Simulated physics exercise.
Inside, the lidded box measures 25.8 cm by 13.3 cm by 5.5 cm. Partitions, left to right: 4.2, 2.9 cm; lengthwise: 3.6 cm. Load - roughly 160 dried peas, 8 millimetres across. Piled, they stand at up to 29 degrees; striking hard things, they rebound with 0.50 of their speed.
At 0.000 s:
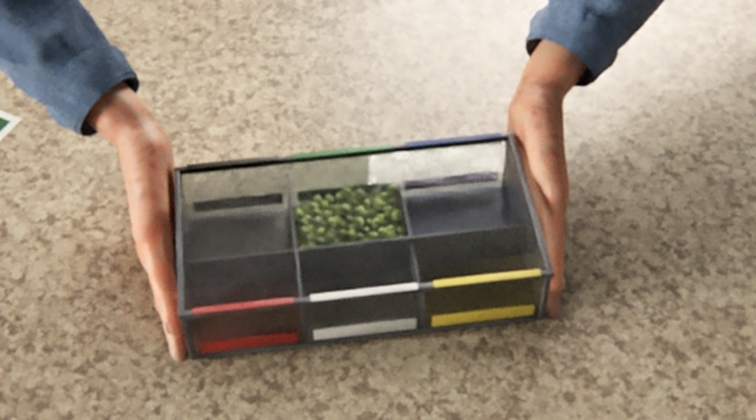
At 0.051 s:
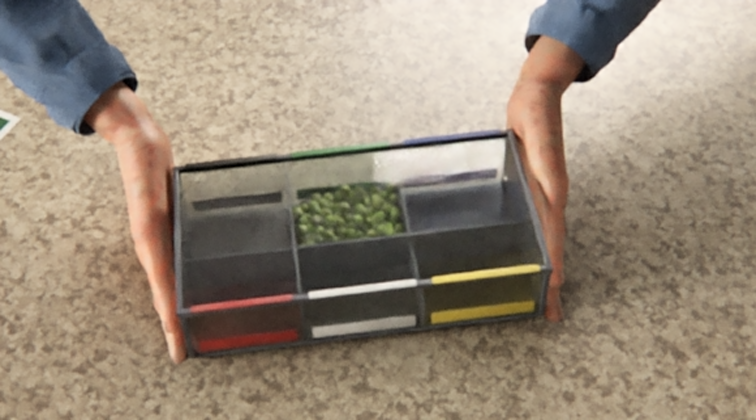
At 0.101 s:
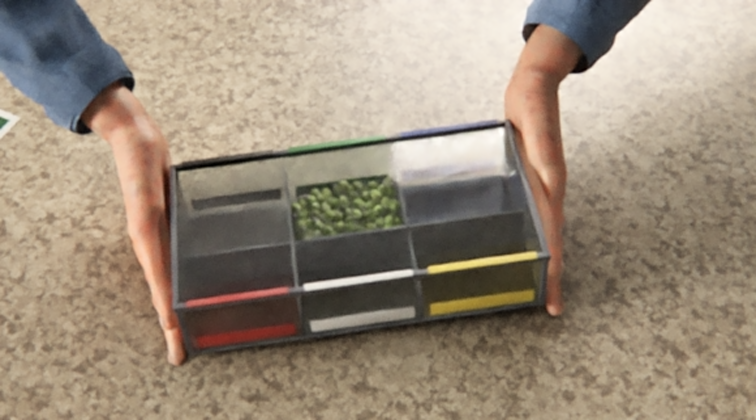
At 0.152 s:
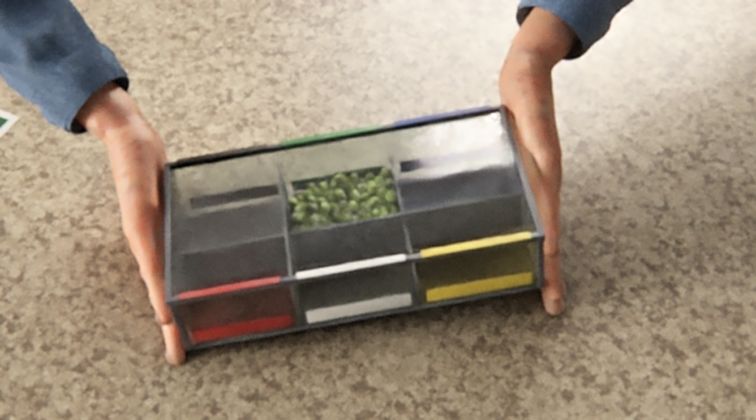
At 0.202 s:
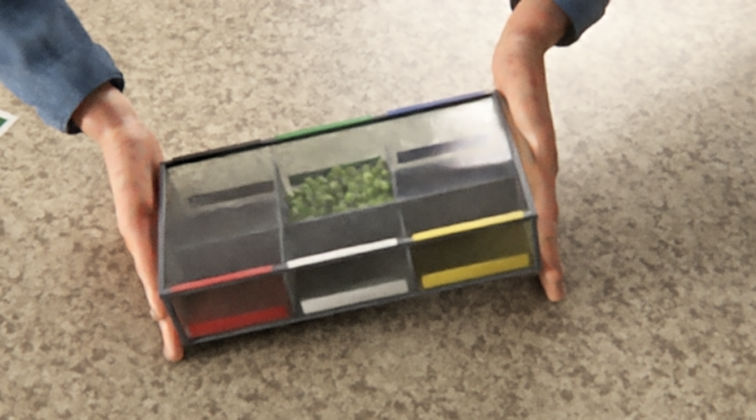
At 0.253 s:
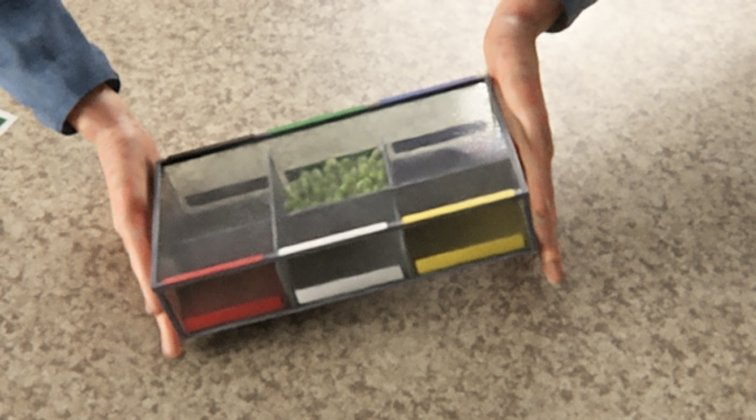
On a speckled stone surface, two hands tilting a clear-lidded compartment box, its right side rising, green peas in the back middle section.
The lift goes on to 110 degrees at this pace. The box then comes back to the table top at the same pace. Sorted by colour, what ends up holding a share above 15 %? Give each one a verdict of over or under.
Red compartment - under; blue compartment - under; green compartment - over; yellow compartment - under; white compartment - under; black compartment - over.
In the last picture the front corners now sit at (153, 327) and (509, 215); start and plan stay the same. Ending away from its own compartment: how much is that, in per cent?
I'd say close to 40 in a hundred.
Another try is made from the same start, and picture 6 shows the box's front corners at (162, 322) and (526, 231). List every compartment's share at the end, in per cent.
Result - red: 50 %; blue: 0 %; green: 45 %; yellow: 0 %; white: 0 %; black: 5 %.
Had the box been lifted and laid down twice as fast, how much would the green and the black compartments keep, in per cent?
In that case the green compartment would hold 90 per cent and the black one 10 per cent.
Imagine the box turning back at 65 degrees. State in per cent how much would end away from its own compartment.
0 percent.
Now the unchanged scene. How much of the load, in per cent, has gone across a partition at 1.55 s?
10 percent.
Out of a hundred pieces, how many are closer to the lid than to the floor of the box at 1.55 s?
About 60 per cent.
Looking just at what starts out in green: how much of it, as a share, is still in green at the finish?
I'd put it at roughly 80 per cent.
After 1.55 s, tilt 110 degrees; green 90 %, black 10 %.
After 2.41 s, tilt 50 degrees; green 80 %, black 20 %.
After 3.28 s, tilt 0 degrees; green 80 %, black 20 %.
In the end, at 3.8 s, red 0 %, blue 0 %, green 80 %, yellow 0 %, white 0 %, black 20 %.
